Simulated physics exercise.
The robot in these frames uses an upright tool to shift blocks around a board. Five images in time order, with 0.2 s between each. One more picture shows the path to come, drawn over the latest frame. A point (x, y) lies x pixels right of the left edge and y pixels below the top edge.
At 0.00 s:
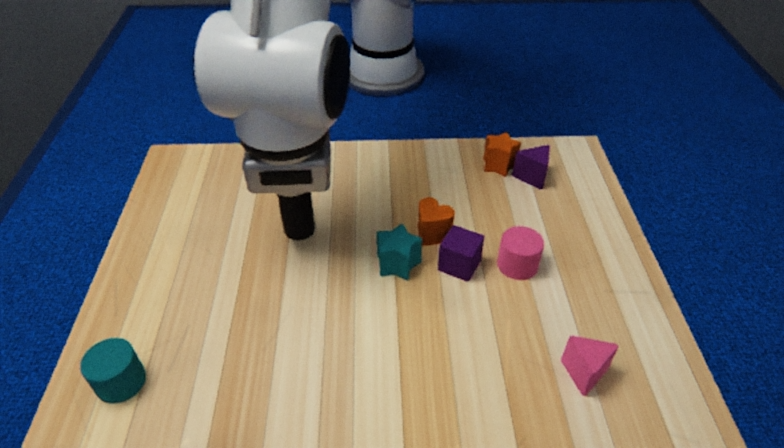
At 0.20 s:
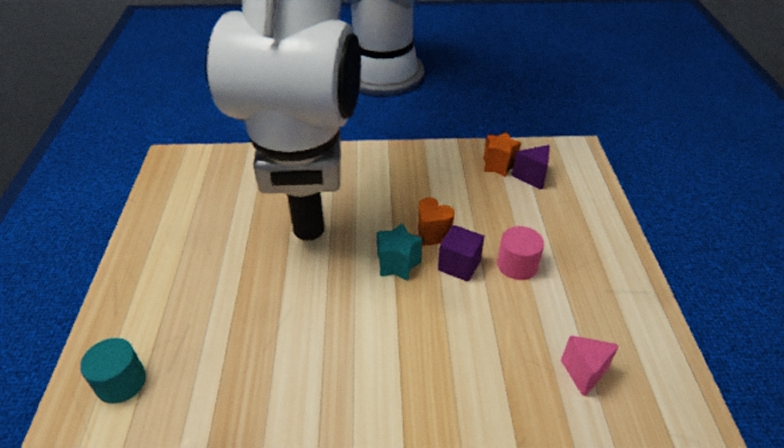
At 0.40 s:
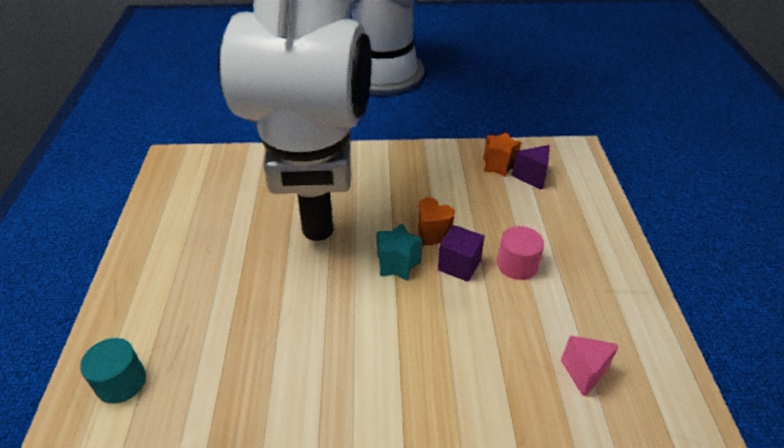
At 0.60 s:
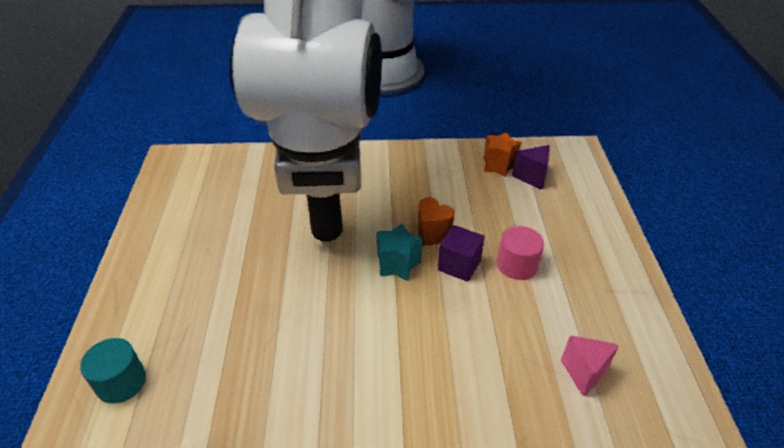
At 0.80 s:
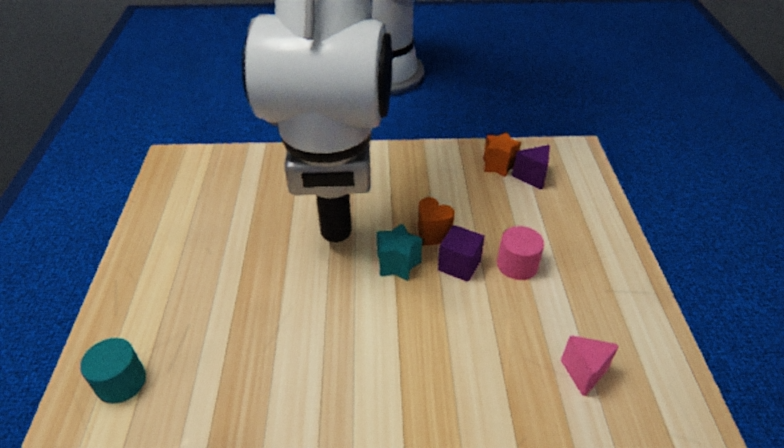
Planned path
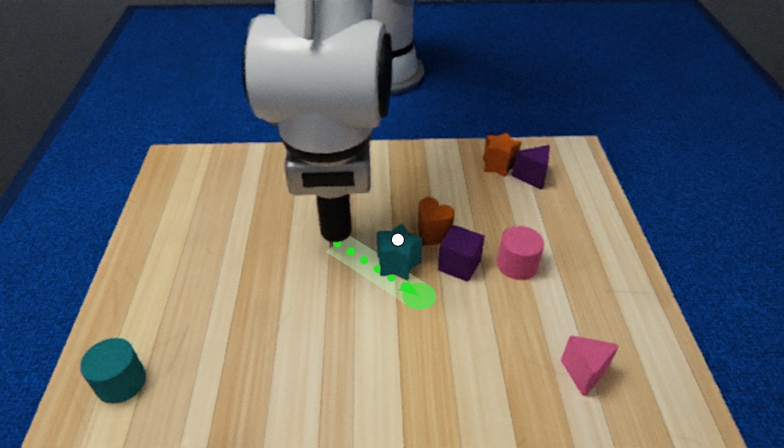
A white robot arm with a black upright tool slid a short way right across a wooden board, nearing a teal star beside an orange heart, while all the colorful blocks stayed put.
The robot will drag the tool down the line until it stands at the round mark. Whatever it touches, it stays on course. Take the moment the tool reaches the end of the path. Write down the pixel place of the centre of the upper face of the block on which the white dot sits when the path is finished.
At (431, 247).
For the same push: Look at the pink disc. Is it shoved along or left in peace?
At the end of the path, it will still be in place.
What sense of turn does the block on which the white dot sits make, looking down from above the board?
Twists anticlockwise.
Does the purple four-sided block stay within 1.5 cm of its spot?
Yes, it checks out.
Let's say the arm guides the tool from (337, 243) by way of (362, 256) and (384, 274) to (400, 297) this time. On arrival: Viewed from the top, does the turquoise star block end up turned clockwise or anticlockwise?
It spins anti-clockwise.
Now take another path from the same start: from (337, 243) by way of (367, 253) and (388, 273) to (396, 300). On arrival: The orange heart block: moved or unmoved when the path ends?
Answer: Unmoved.
Path on the board, from (337, 243) directly to (419, 296); the dot is on the turquoise star block.
What follows on the original path. One third of the way, tool at (363, 249); nothing pushed yet.
Two thirds of the way, tool at (391, 267); turquoise star block at (421, 244), turned 15° anticlockwise.
At the end, tool at (420, 285); turquoise star block at (431, 247), turned 60° anticlockwise; orange heart block in place; purple four-sided block at (468, 238); pink disc in place.
